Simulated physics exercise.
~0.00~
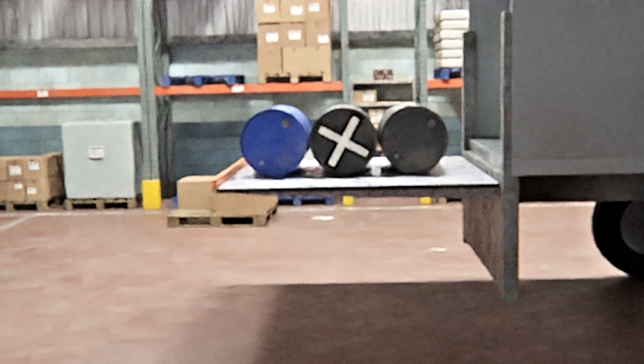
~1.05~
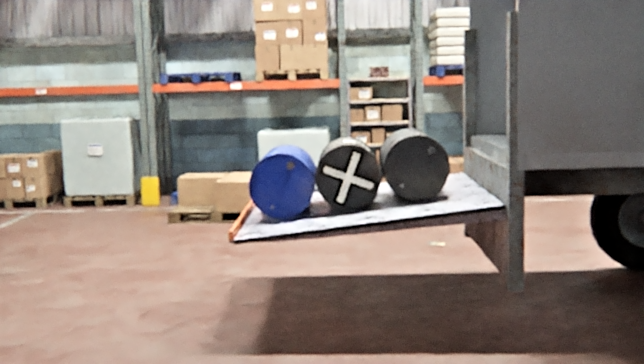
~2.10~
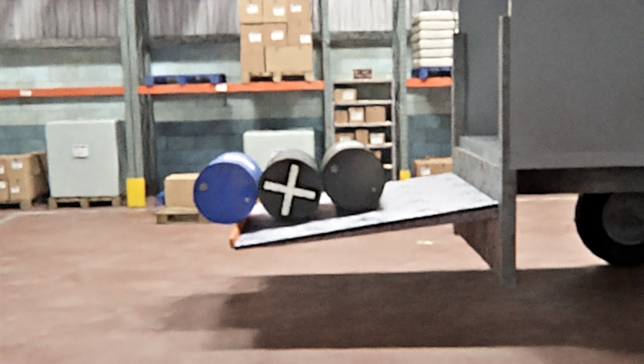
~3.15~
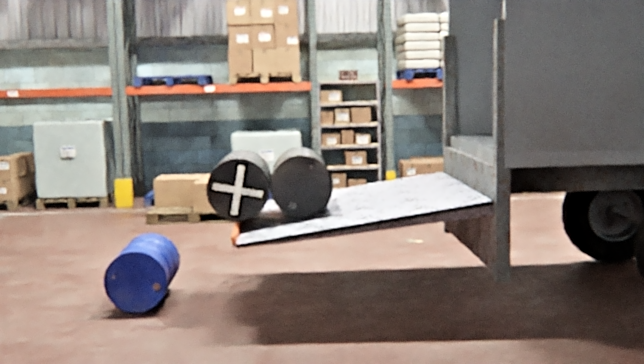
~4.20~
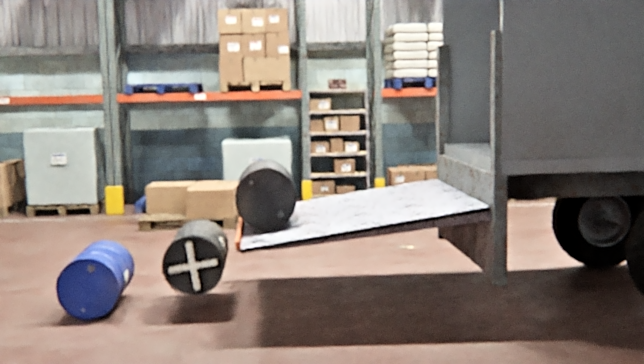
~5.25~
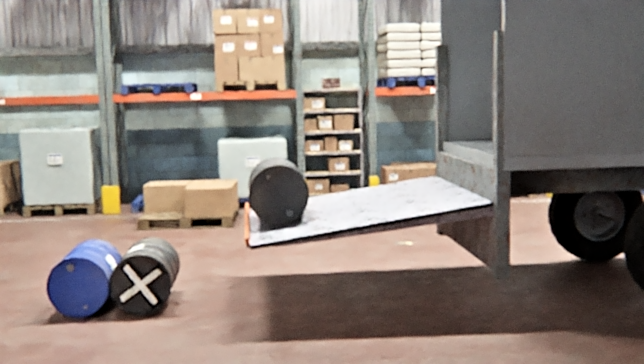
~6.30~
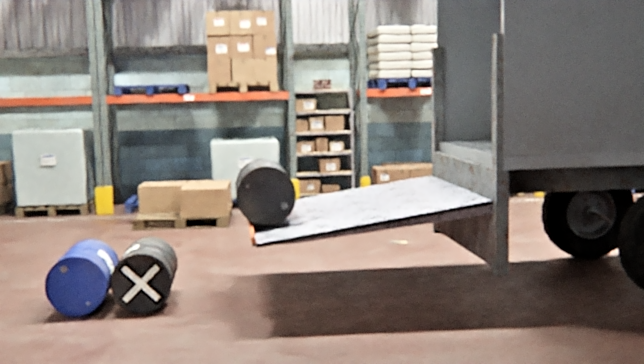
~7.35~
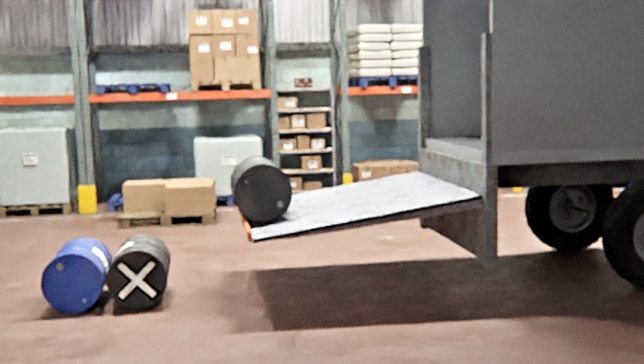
In this clip, a truck's tail-lift platform tilts down in a warehouse and three drums roll left; the blue one drops off the edge, followed by the black one with a white cross, and both rest on the floor while a dark drum stays at the platform's edge.
